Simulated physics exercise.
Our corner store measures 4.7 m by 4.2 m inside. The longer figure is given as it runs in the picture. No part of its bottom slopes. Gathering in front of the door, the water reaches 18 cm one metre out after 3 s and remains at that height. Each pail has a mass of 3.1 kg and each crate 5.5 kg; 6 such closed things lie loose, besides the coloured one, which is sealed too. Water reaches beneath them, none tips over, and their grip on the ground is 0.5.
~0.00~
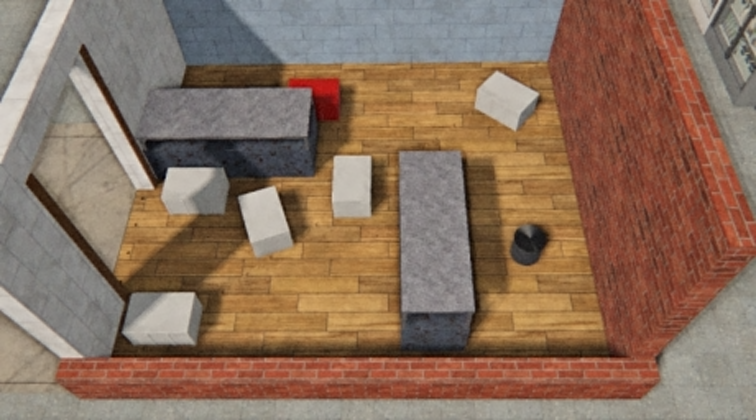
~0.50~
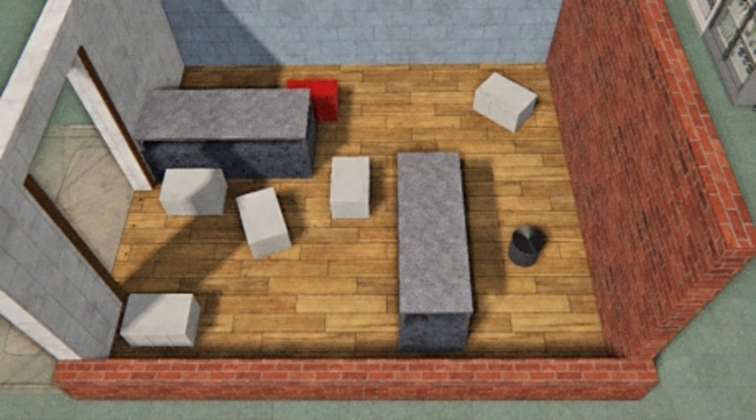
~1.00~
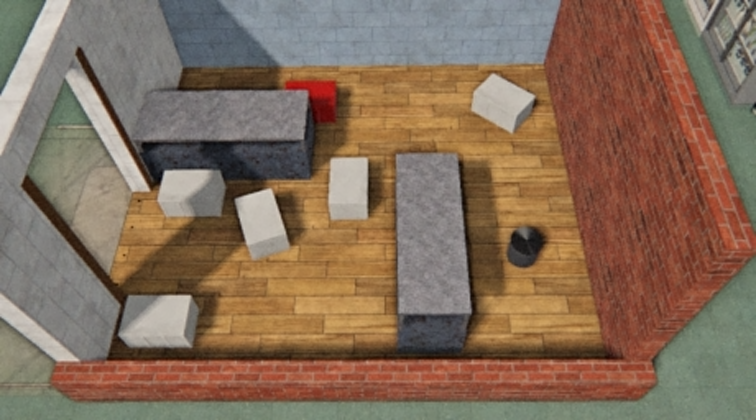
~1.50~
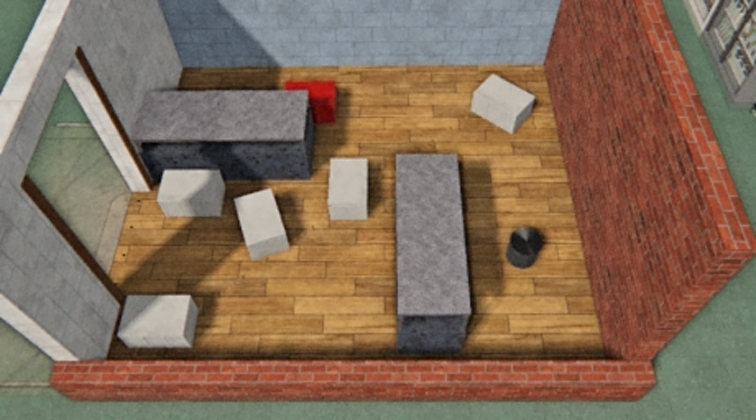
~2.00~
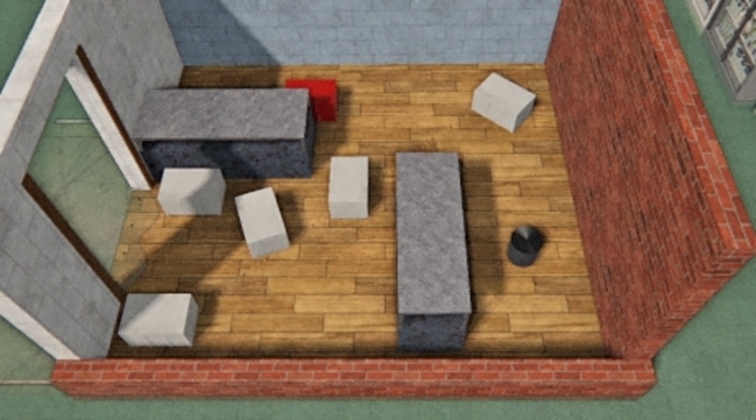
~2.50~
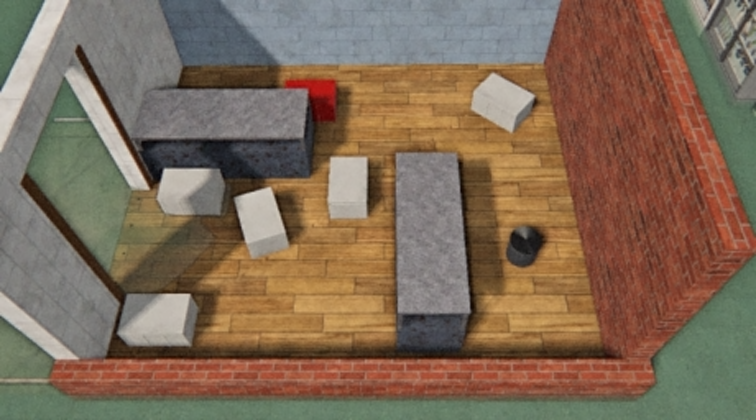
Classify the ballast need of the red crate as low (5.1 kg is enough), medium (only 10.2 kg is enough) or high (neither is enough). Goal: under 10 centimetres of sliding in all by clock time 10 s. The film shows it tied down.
Low.
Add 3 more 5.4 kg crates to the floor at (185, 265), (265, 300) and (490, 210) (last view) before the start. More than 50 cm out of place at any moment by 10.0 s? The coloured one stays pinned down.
Listed in turn, they go over the bar, over the bar, beneath the bar.
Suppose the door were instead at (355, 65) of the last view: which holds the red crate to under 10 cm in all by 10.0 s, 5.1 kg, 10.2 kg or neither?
In that case both options fail.
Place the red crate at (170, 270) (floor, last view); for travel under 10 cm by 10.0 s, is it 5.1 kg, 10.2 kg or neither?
Short answer: No load.
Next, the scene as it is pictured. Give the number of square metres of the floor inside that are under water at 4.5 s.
I'd put it close to 6.0 m2.
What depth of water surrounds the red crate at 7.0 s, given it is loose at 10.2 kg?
Close to 0 cm deep.
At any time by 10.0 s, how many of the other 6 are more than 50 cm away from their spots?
Result: 4.
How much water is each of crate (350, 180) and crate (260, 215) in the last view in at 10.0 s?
Close to 8 and 14 centimetres.
After 3.5 s the red crate would be 0 cm from its start with 5.1 kg and 0 cm from its start with 10.2 kg; 0 cm of water round it then.
After 4.5 s the red crate would be 0 cm from its start with 5.1 kg and 0 cm from its start with 10.2 kg; 0 cm of water round it then.
After 7.0 s the red crate would be 0 cm from its start with 5.1 kg and 0 cm from its start with 10.2 kg; 0 cm of water round it then.
After 10.0 s the red crate would be 0 cm from its start with 5.1 kg and 0 cm from its start with 10.2 kg; 2 cm of water round it then.
